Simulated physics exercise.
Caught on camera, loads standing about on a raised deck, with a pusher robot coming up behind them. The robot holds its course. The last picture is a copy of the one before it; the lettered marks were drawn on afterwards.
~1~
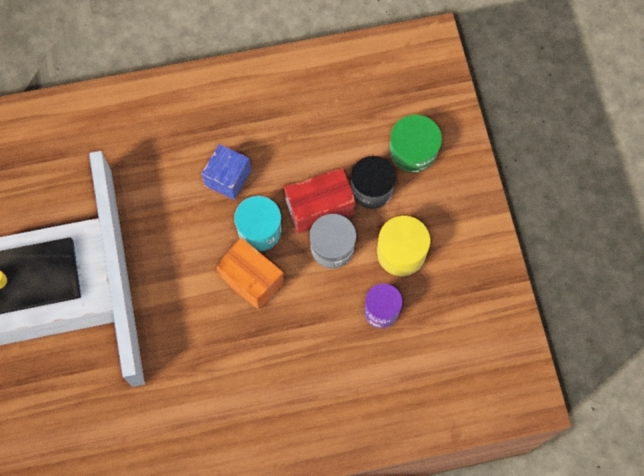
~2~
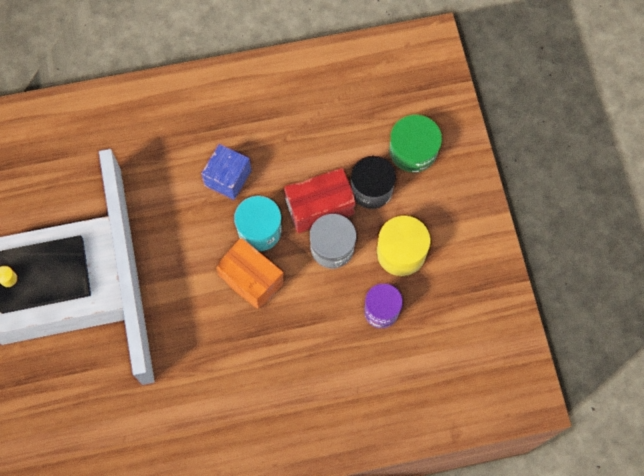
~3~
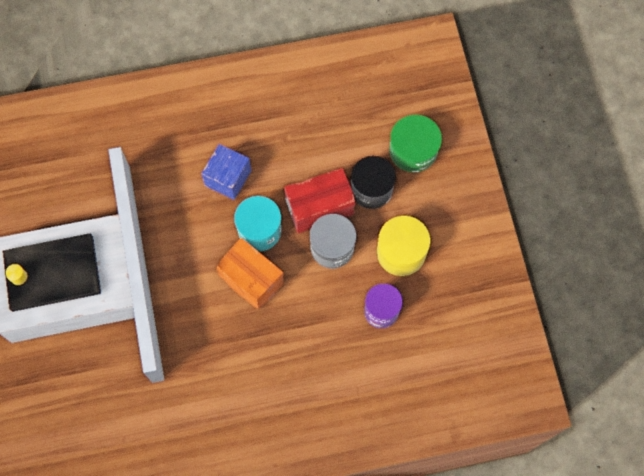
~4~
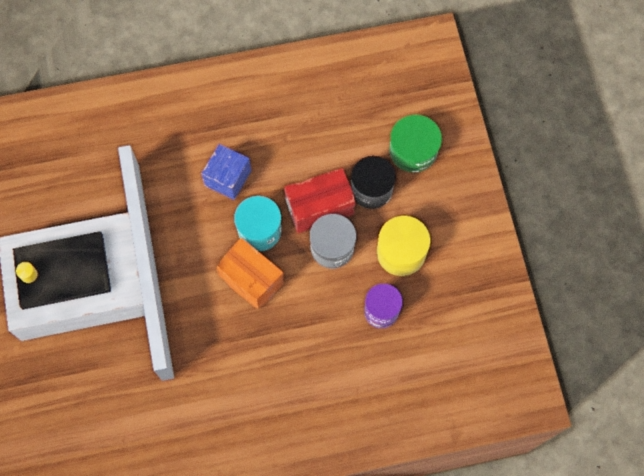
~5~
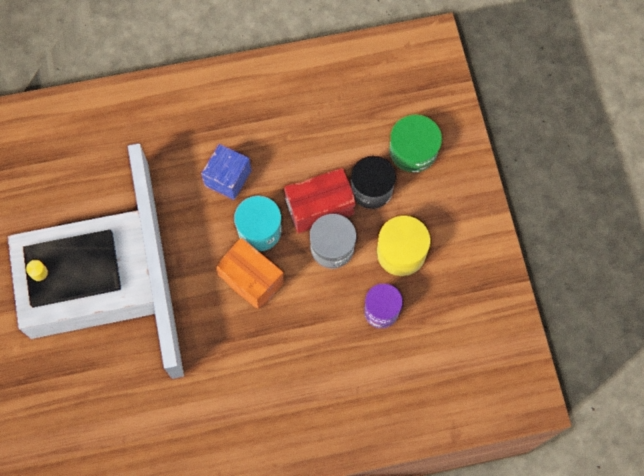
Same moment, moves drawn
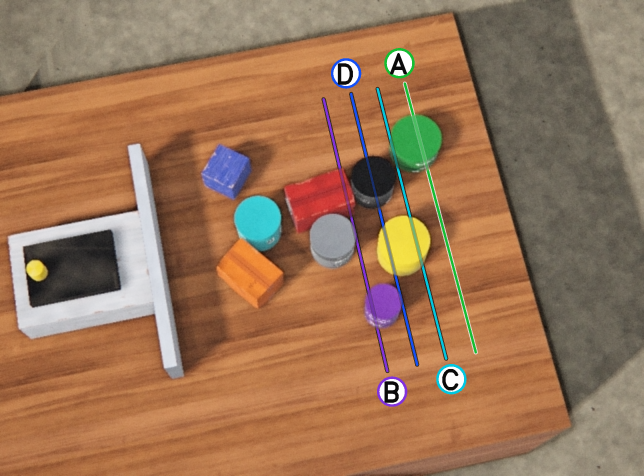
White pusher robot with a wide front blade edging slowly right across a wooden deck towards a motionless cluster of coloured blocks and cylinders.
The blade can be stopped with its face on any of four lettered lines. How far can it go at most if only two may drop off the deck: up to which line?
A is the last line within the limit.
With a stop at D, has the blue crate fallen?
No.
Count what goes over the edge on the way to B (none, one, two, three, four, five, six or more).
In all, none.
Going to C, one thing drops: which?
The black pail goes over.
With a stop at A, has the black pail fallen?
Yes.
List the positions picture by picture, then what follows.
In the first frame, purple pail (383, 307); grey pail (333, 242); turquoise pail (259, 224).
In the second frame, robot (48, 272); yellow canister (403, 246).
In the third frame, robot (58, 270); orange box (250, 275).
In the fourth frame, robot (69, 268); blue crate (227, 172).
In the fifth frame, robot (79, 266); purple pail (383, 307); grey pail (333, 242); turquoise pail (259, 224).
On the marked copy, A at (439, 212); B at (354, 229); C at (410, 218); D at (383, 223).
Taking A. A third of the way, robot (185, 245); black pail (381, 180); blue crate (270, 156).
Two thirds of the way, robot (288, 225); black pail (478, 161); green pail (430, 131).
When it is over, robot (369, 209); black pail over the edge; red parcel over the edge; two fallen.
As for the rest, B is within the limit but short; C is within the limit but short; D is within the limit but short.
